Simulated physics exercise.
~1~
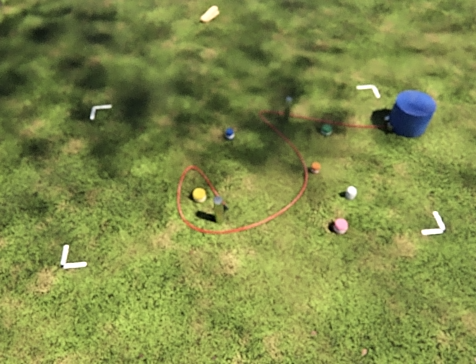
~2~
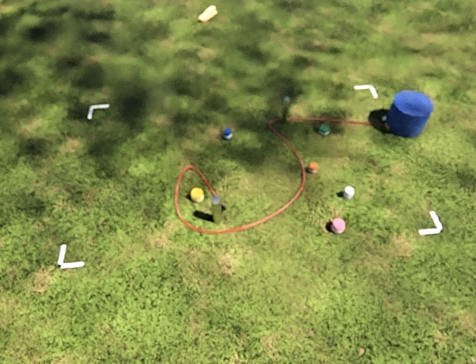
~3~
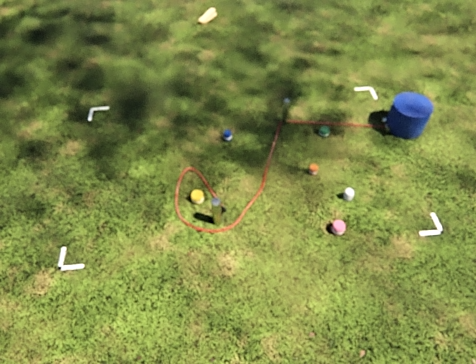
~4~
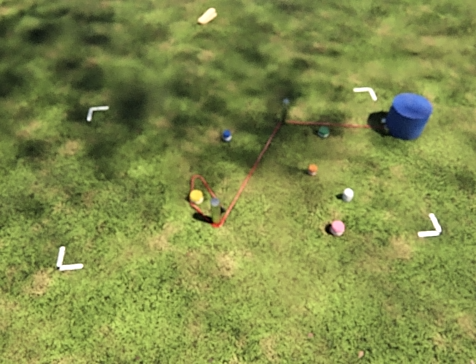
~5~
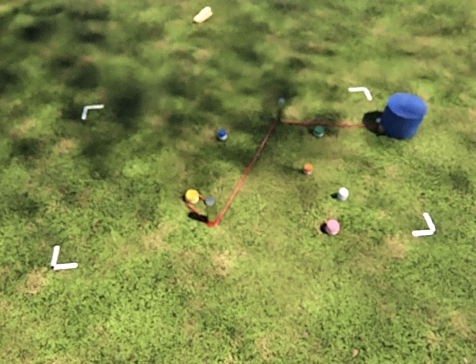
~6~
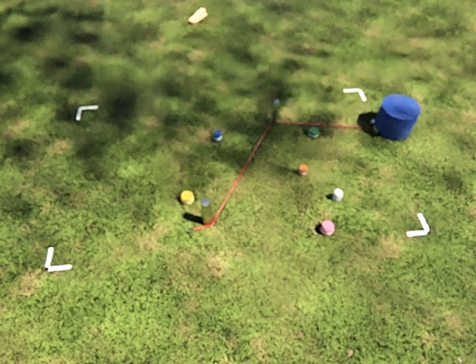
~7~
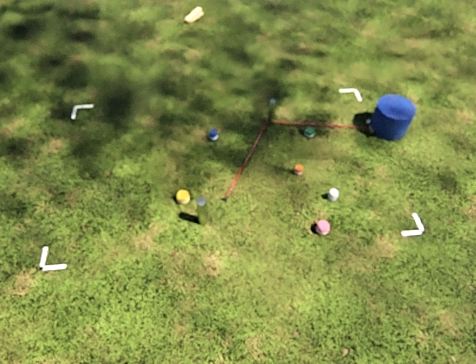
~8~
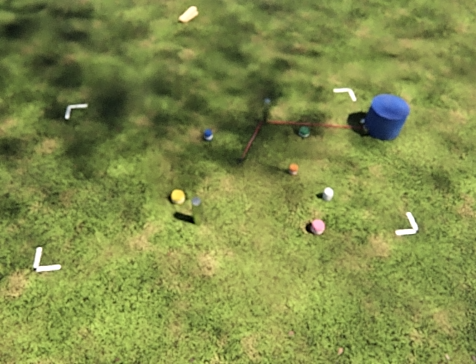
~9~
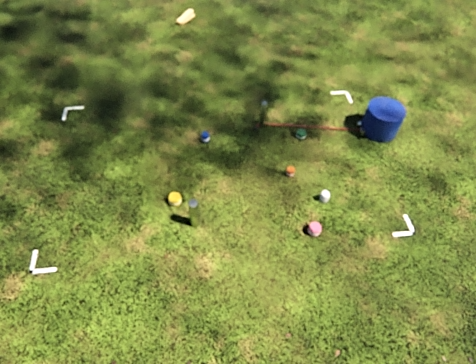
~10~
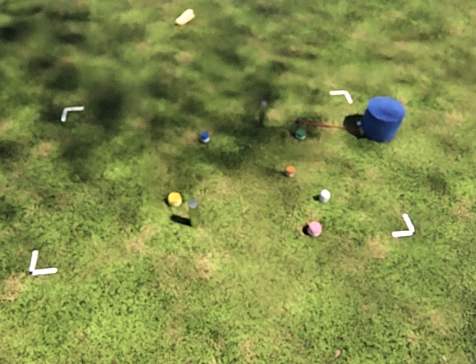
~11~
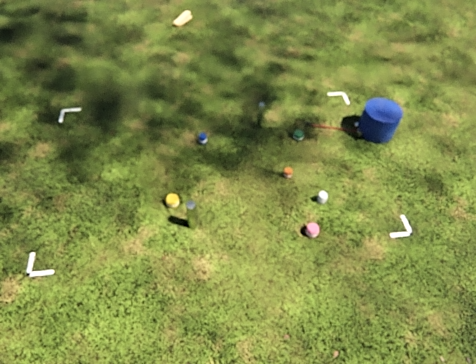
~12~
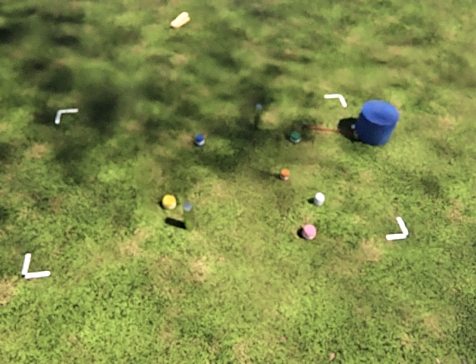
A thin red cord trails from a big blue drum at the right across a sunlit, shadow-dappled lawn, seen from above at an angle. It bends at a post and loops around a yellow container left of centre, with blue, green, orange, white and pink ones scattered nearby between white corner markers. The cord draws in, its wide curve pulling straight and its loop tightening and slipping away. Its free end then slides up toward the far post and back toward the drum. Only a short stretch remains out, the containers unmoved, as the view drifts slightly right.
